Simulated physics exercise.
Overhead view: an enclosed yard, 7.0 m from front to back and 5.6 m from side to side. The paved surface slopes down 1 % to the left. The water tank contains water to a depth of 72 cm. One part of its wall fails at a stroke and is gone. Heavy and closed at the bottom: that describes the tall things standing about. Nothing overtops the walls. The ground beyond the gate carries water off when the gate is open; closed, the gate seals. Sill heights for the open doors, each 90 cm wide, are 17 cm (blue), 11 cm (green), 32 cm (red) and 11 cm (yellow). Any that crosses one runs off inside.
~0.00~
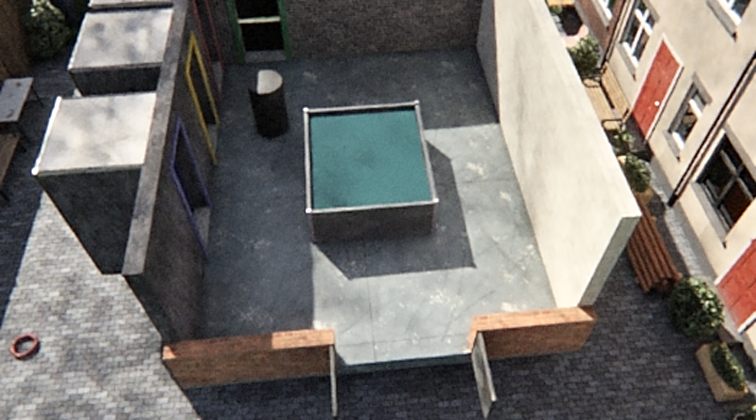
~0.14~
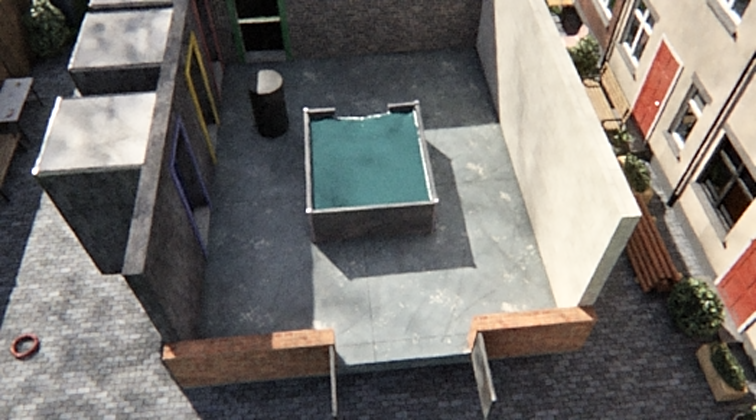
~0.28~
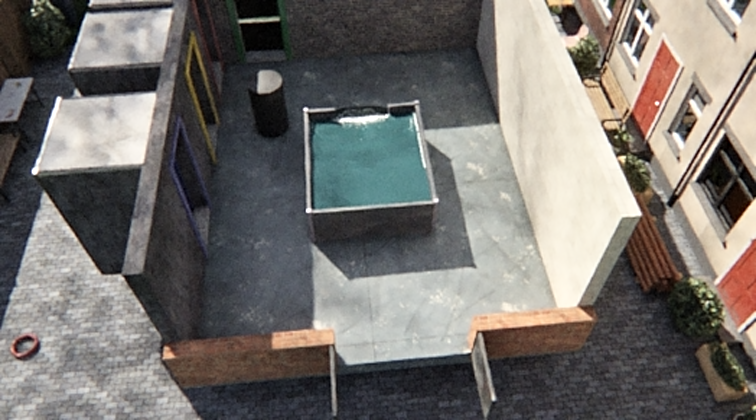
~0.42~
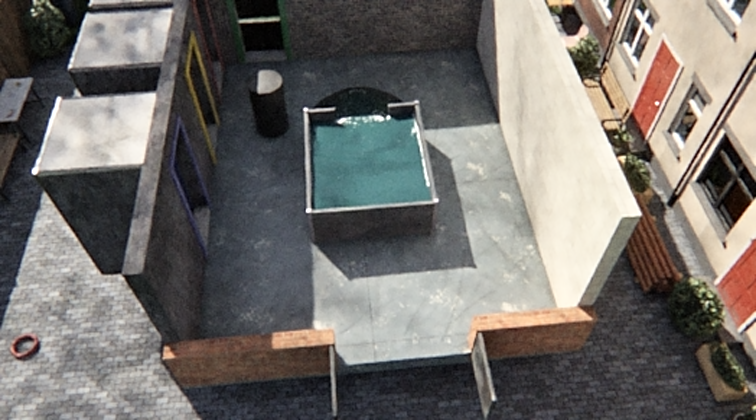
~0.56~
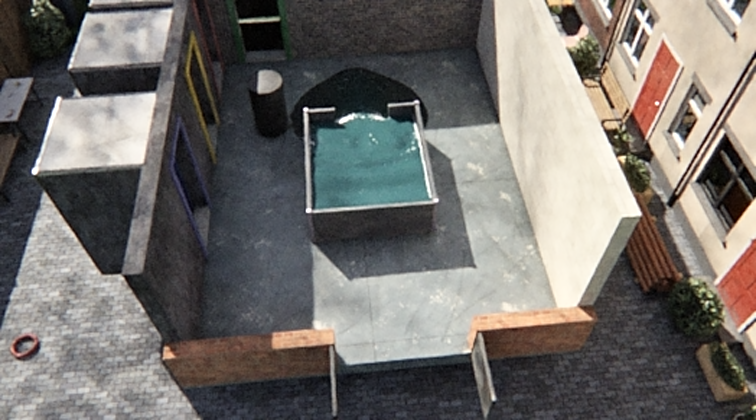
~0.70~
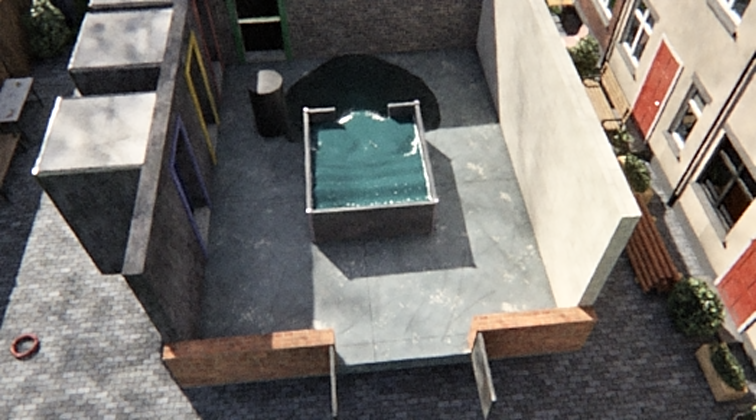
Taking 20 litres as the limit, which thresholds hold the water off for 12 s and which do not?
Outcome: Blue door: Within the allowance. Green door: Beyond the allowance. Red door: Within the allowance. Yellow door: Within the allowance.
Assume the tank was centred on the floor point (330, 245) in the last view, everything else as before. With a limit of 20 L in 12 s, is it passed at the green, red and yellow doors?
Checking the limit: Green is beyond it, red is within it and yellow is beyond it.
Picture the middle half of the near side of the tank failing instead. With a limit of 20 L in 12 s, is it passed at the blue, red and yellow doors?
In that case, blue door: Less than that, red door: Less than that, yellow door: Less than that.
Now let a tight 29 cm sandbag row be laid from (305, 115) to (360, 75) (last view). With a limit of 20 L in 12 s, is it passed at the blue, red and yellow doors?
Then, at the blue door it's not exceeded, at the red door it's not exceeded, at the yellow door it's not exceeded.
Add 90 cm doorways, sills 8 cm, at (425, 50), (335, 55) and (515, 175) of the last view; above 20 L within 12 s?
In sequence the answers are more than that, more than that and less than that.
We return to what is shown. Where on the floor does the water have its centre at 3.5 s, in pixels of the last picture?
(361, 131).
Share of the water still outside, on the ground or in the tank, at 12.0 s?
Some 84 out of every hundred parts.
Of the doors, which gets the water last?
The blue one.
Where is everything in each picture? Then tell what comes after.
In the first picture, the water tank at (367, 157) is whole and still, 72 cm deep.
In the second picture, the front is at a hidden place, 0.6 m from the gap on the water tank's far side; 0.3 m2 of floor is under water; 72 cm left at the back of the water tank.
In the third picture, water pours out on the water tank's far side and has run 0.9 m, to a hidden place; typically 12 cm deep outside, 72 cm at the water tank's back.
In the fourth picture, the front is at (351, 90), 1.4 m from the gap on the water tank's far side; 2.1 m2 of floor is under water; 72 cm left at the back of the water tank.
In the fifth picture, water pours out on the water tank's far side and has run 2.0 m, to (346, 72); typically 6 cm deep outside, 72 cm at the water tank's back.
In the sixth picture, water pours out on the water tank's far side and has run 2.6 m, to (339, 57); typically 5 cm deep outside, 67 cm at the water tank's back.
After 1.4 s water covers 25 % of the floor and is deepest (44 cm) near (365, 134); blue door not reached, green door 15 cm at the sill, 0 L in, red door not reached, yellow door not reached.
After 2.2 s water covers 30 % of the floor and is deepest (42 cm) near (224, 69); blue door not reached, green door 19 cm at the sill, 13 L in, red door 24 cm at the sill, 0 L in, yellow door not reached.
After 3.5 s water covers 50 % of the floor and is deepest (30 cm) near (224, 69); blue door 2 cm at the sill, 0 L in, green door 19 cm at the sill, 43 L in, red door 26 cm at the sill, 3 L in, yellow door 7 cm at the sill, 0 L in.
After 7.0 s water covers 90 % of the floor and is deepest (18 cm) near (224, 74); blue door 5 cm at the sill, 0 L in, green door 15 cm at the sill, 113 L in, red door 16 cm at the sill, 3 L in, yellow door 12 cm at the sill, 0 L in.
After 12.0 s water covers 100 % of the floor and is deepest (12 cm) near (202, 310); blue door 7 cm at the sill, 0 L in, green door 11 cm at the sill, 125 L in, red door 12 cm at the sill, 3 L in, yellow door 8 cm at the sill, 2 L in.
